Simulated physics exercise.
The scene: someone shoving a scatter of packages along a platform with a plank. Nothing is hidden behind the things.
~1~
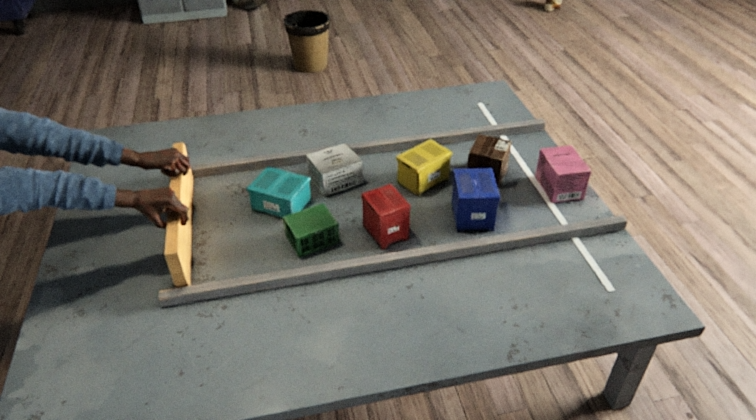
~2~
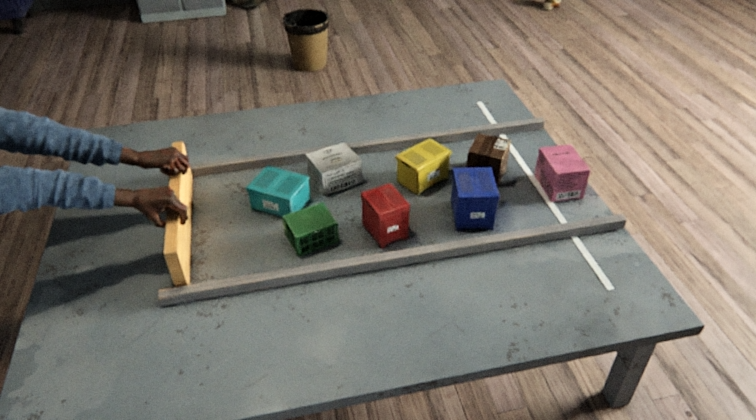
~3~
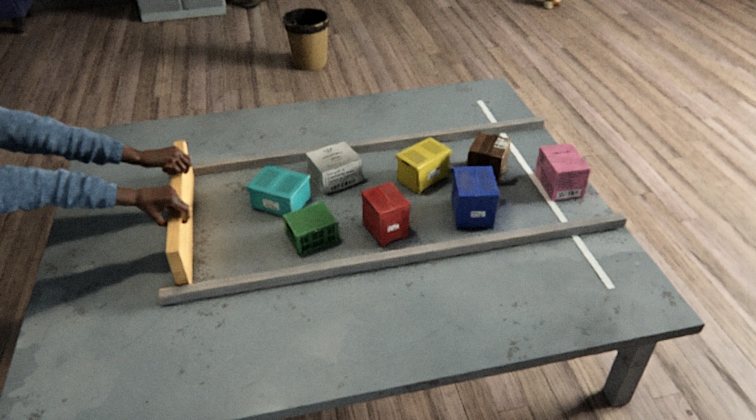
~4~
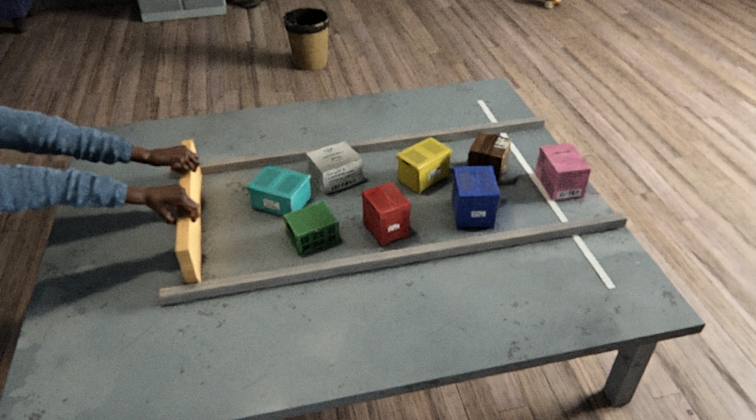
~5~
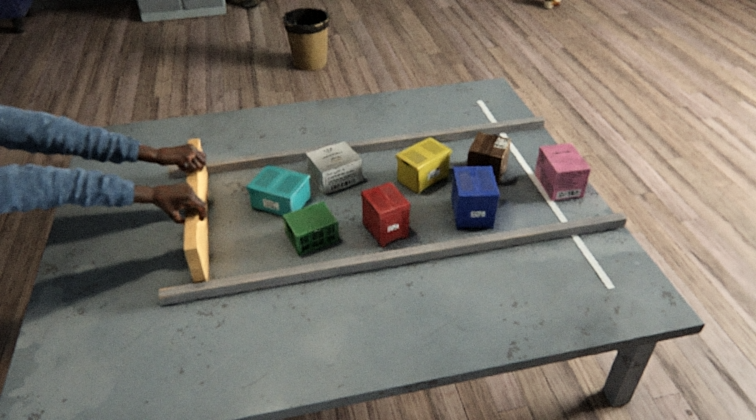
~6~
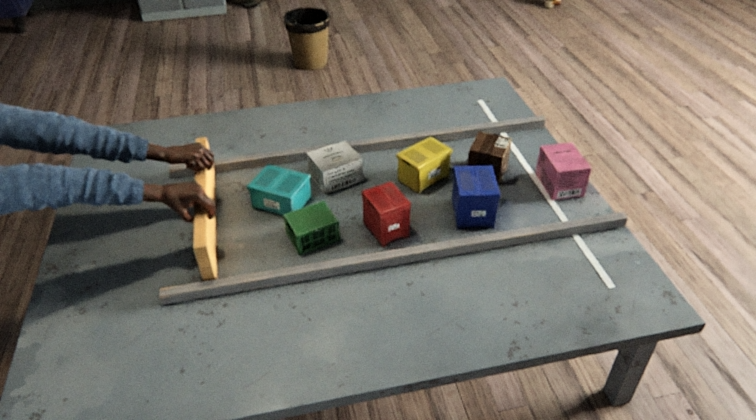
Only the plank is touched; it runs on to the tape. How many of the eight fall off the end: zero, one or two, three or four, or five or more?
As it turns out, the number that fall off is five or more.
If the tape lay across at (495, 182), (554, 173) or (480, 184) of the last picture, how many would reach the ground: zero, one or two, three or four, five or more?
One after another: One to two; at least five; just one or two.
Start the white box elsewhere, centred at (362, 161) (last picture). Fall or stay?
From there it does not fall.
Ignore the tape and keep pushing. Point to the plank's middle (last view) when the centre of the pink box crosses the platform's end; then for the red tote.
Its middle is around (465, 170) and around (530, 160).
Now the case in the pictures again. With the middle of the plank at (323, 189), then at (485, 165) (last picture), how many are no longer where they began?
4 and 8.
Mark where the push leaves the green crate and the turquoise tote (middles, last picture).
First (574, 192), then (555, 167).
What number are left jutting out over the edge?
It comes to 0.
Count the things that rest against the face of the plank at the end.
It touches 3.
Early on, none off yet; pink box at rest near (562, 171); brown parcel at rest near (489, 158); blue tote at rest near (474, 197).
A while later, none off yet; pink box at rest near (562, 171); brown parcel travelled a little near (497, 158); blue tote travelled a little near (500, 192).
Further along, none off yet; pink box leaning a little near (599, 163); brown parcel travelled about its own width near (546, 156); blue tote travelled well along near (579, 179).
Finally, the number that fall off is five or more; lost, red tote, yellow tote, blue tote, brown parcel and pink box.
